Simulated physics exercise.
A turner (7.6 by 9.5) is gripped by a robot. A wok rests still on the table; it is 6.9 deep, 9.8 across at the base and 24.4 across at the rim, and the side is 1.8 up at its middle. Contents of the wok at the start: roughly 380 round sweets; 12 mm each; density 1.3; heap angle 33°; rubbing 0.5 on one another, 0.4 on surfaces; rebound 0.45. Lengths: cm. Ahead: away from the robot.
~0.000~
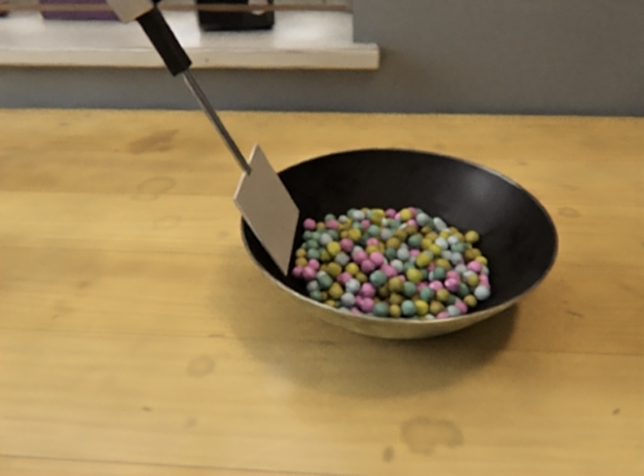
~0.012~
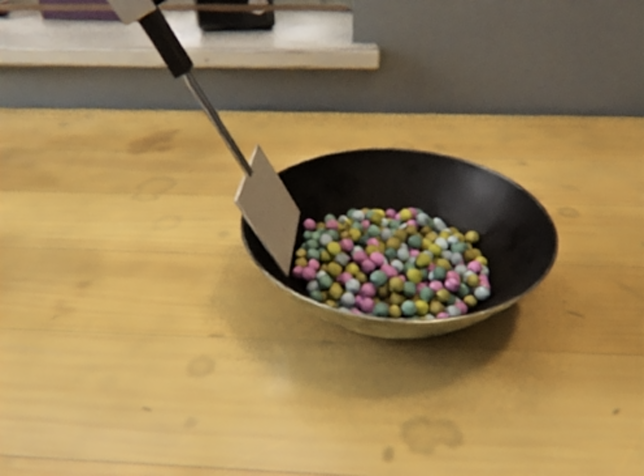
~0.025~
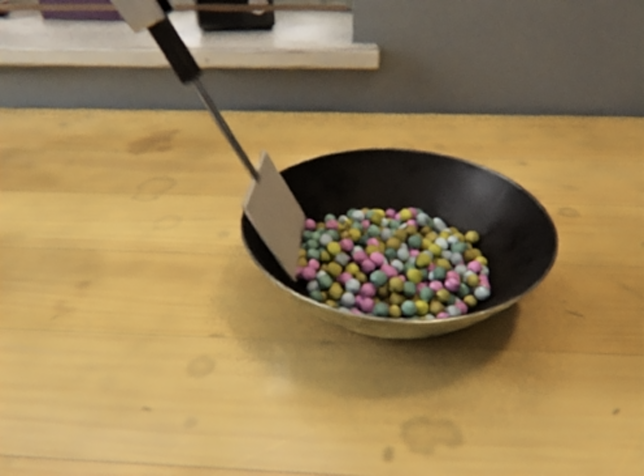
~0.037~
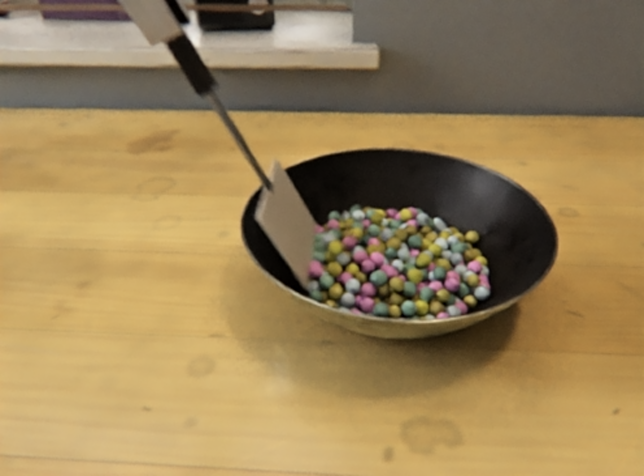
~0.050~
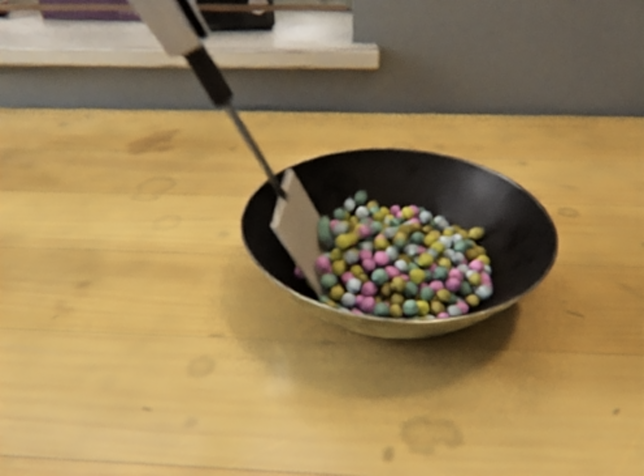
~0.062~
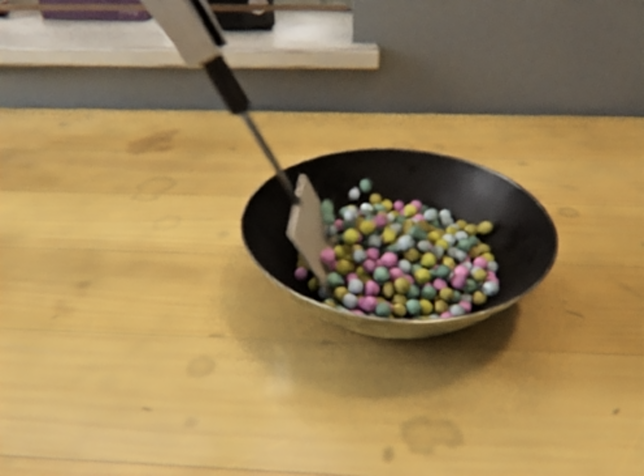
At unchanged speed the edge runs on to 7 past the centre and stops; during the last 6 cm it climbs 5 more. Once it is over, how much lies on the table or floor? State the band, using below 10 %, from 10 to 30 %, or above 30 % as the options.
It falls above 30 %.
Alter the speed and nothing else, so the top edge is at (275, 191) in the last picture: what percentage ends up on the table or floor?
Share: Roughly 25 %.
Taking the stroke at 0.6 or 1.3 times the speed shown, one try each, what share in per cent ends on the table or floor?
Roughly 20 % and roughly 40 %.
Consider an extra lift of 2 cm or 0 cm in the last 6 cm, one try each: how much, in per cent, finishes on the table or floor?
Result: Approx. 50 % and 45 %, one try each.
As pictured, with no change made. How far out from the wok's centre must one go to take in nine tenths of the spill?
55 cm.
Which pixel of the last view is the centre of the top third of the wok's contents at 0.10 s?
(432, 242).
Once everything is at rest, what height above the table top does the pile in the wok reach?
Height at the end: Around 5.5 cm.
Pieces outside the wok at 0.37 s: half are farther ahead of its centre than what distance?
It sits close to 22 cm ahead of the middle.
After 0.10 s, sloping 64°, highest piece 10 above the table; 376 in the wok.
After 0.15 s, sloping 64°, highest piece 12 above the table; 374 in the wok, 2 on the blade or in flight.
After 0.37 s, sloping 64°, highest piece 19 above the table; 228 in the wok, 35 on the table or floor, 113 on the blade or in flight.
After 1.42 s, sloping 64°, highest piece 5 above the table; 228 in the wok, 148 on the table or floor.
In the end, 228 in the wok, 148 on the table or floor. That is 39 % on the table or floor.
